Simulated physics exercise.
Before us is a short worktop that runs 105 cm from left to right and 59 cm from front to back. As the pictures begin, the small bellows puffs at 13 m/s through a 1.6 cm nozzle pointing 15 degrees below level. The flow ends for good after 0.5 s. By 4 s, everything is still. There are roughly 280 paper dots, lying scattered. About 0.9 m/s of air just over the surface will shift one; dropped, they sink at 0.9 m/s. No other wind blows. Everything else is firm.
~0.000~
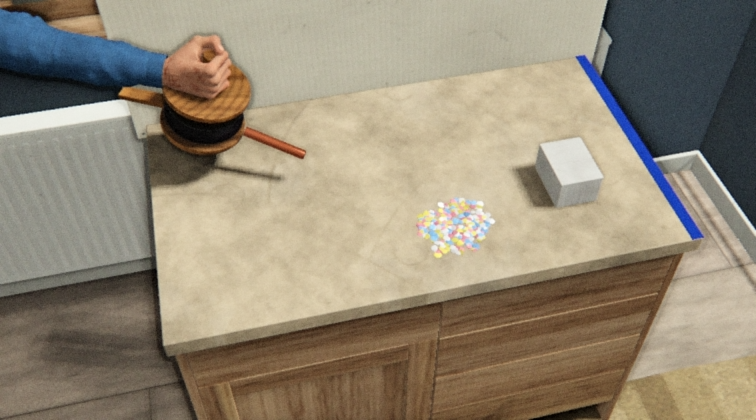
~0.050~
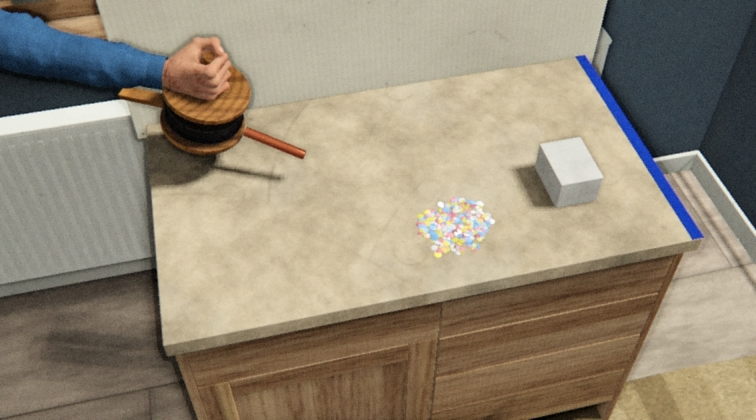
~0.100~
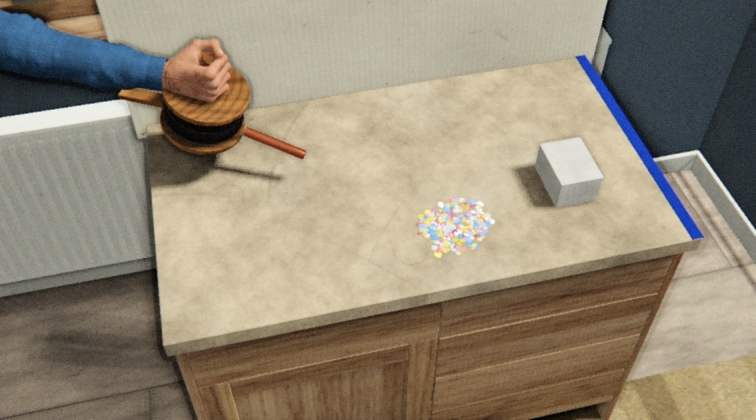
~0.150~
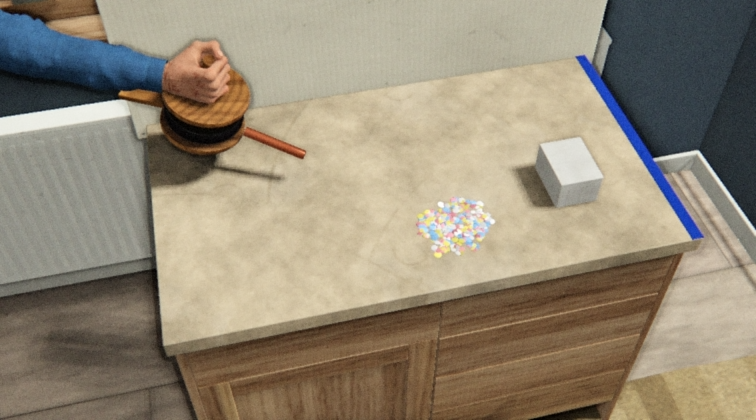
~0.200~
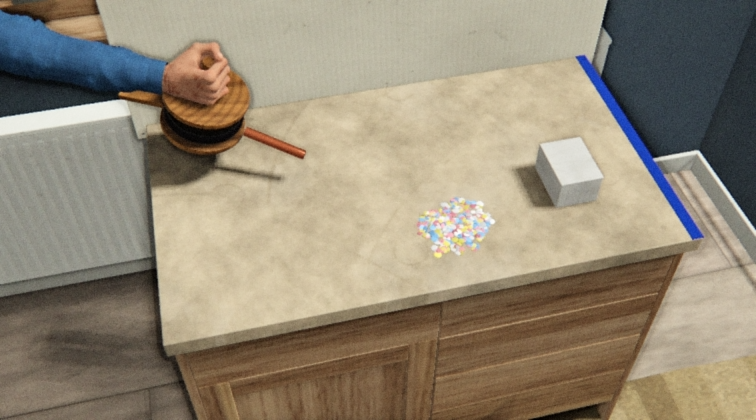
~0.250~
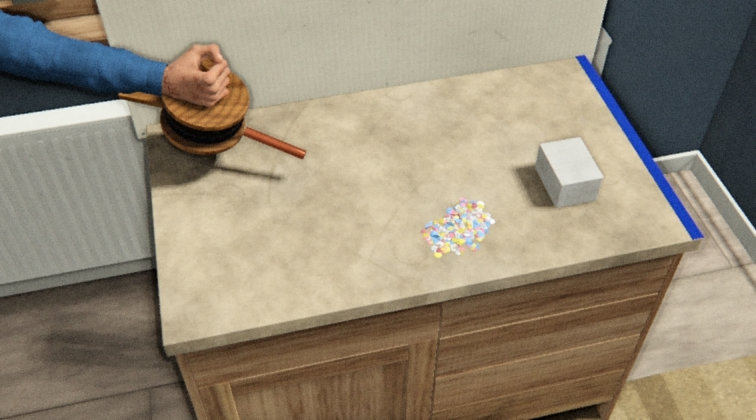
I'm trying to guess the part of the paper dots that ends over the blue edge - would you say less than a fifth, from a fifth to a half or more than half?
Expect under twenty in a hundred.
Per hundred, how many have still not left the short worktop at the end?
I'd say close to 5 percent.
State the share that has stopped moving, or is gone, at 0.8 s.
I would put it at around 60 %.
After 0.8 s, 0 % are over the blue edge; 61 % are gone or lie where they will stay.
After 1.3 s, 0 % are over the blue edge; 100 % are gone or lie where they will stay.
After 2.2 s, 0 % are over the blue edge; 100 % are gone or lie where they will stay.
After 4.0 s, at the end, 0 % are over the blue edge.
